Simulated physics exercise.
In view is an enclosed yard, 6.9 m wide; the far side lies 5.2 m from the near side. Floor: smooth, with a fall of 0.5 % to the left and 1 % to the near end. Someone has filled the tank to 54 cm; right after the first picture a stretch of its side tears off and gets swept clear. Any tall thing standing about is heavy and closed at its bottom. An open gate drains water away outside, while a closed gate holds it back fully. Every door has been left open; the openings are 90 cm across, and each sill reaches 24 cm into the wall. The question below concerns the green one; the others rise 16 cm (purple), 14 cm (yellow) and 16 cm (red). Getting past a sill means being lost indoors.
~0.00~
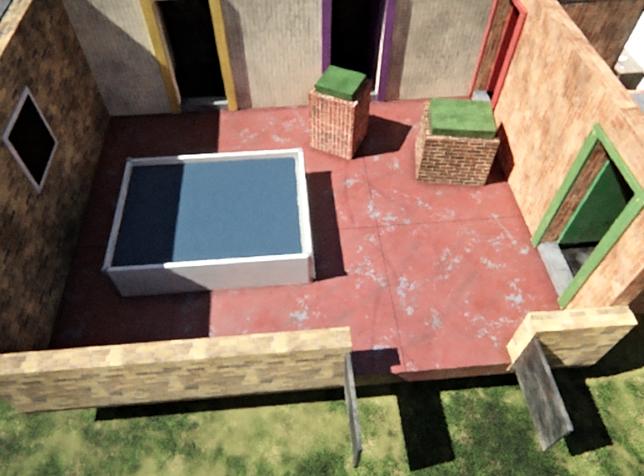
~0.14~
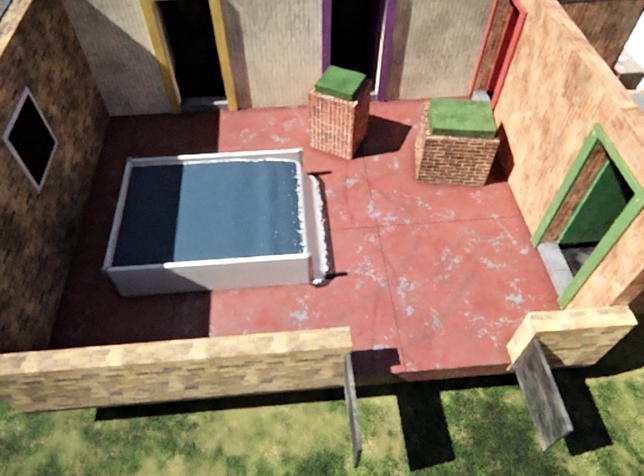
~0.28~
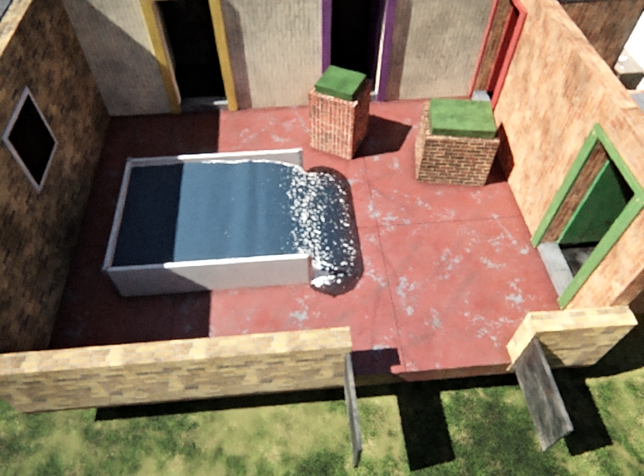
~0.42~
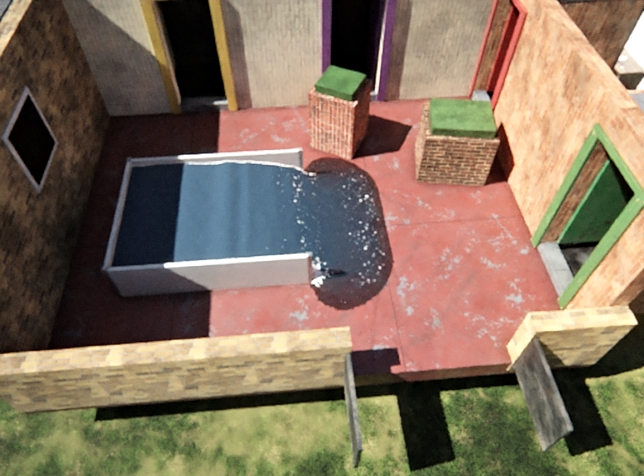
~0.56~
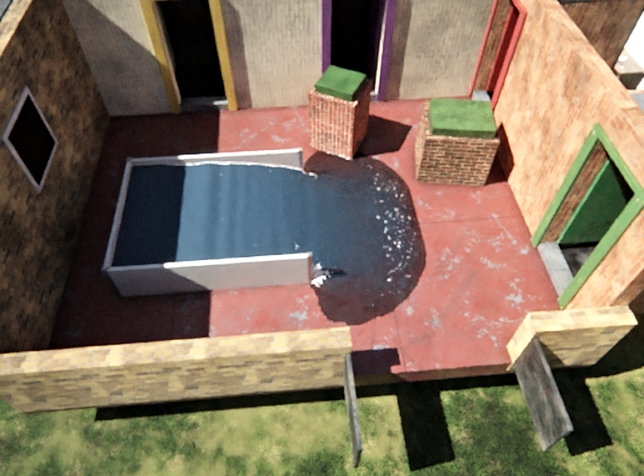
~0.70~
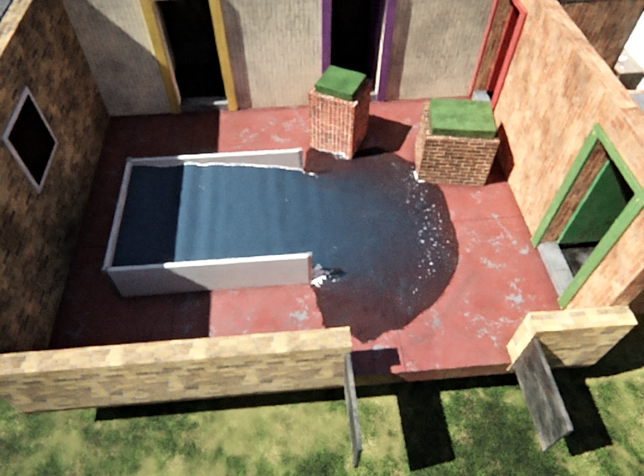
The clip opens on a walled yard with a red floor, two grass-topped brick blocks and a white-sided tank of still water. The tank's right side gives way and water pours out through the gap, then spreads rightward in a widening dark pool, reaching the brick blocks while the floor by the green door stays dry.
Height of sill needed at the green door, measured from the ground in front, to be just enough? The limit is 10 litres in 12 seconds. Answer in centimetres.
Approximately 24 cm.
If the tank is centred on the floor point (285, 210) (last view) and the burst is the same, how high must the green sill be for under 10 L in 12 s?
In this case, 26 cm or so.
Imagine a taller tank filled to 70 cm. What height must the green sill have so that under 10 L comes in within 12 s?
You'd need a step of close to 32 cm.
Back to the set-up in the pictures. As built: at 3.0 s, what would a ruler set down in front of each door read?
Lab note, cm: Purple 10; yellow 0; green 27; red 11.
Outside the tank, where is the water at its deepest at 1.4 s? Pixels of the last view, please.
Check close to (516, 205).
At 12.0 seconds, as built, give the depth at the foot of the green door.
5.0 cm.
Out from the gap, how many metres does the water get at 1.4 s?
About 3.8 metres out.
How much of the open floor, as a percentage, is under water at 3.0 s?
The wet part is about 50 per cent.
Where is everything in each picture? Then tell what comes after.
In the first picture, the tank at (213, 208) is whole and still, 54 cm deep; the green door at (577, 229) is dry.
In the second picture, the front is at (328, 276), 0.3 m from the gap at (303, 217); 0.5 m2 of floor is wet, 54 cm left at the back.
In the third picture, water pours out at (303, 219) and has run 0.7 m, to (357, 274); about 10 cm deep outside, 54 cm at the back.
In the fourth picture, water pours out at (304, 219) and has run 1.2 m, to (386, 251); about 8 cm deep outside, 54 cm at the back.
In the fifth picture, the gap is at (304, 220), the front 1.7 m out at (420, 256); the back of the tank holds 54 cm.
In the sixth picture, water pours out at (304, 220) and has run 2.2 m, to (451, 240); about 6 cm deep outside, 54 cm at the back; 1.4 m in a straight line remain to the green door at (577, 229).
After 1.4 s water covers 35 % of the floor, deepest (30 cm) near (516, 205); 14 cm at the green door, 0 litres in over its 14 cm sill.
After 3.0 s water covers 50 % of the floor, deepest (35 cm) near (574, 339); 27 cm at the green door, 42 litres in over its 14 cm sill.
After 12.0 s water covers 95 % of the floor, deepest (13 cm) near (82, 226); 5 cm at the green door, 114 litres in over its 14 cm sill.
At the green door as built, the water arrived by 1.3 s and peaked near 27 cm at 3.0 s.
Run again over the same 12 s with other heights there, 26 litres in over 21 cm, 2 litres over 28.5 cm. The limit of 10 litres is kept from about 24 cm up.
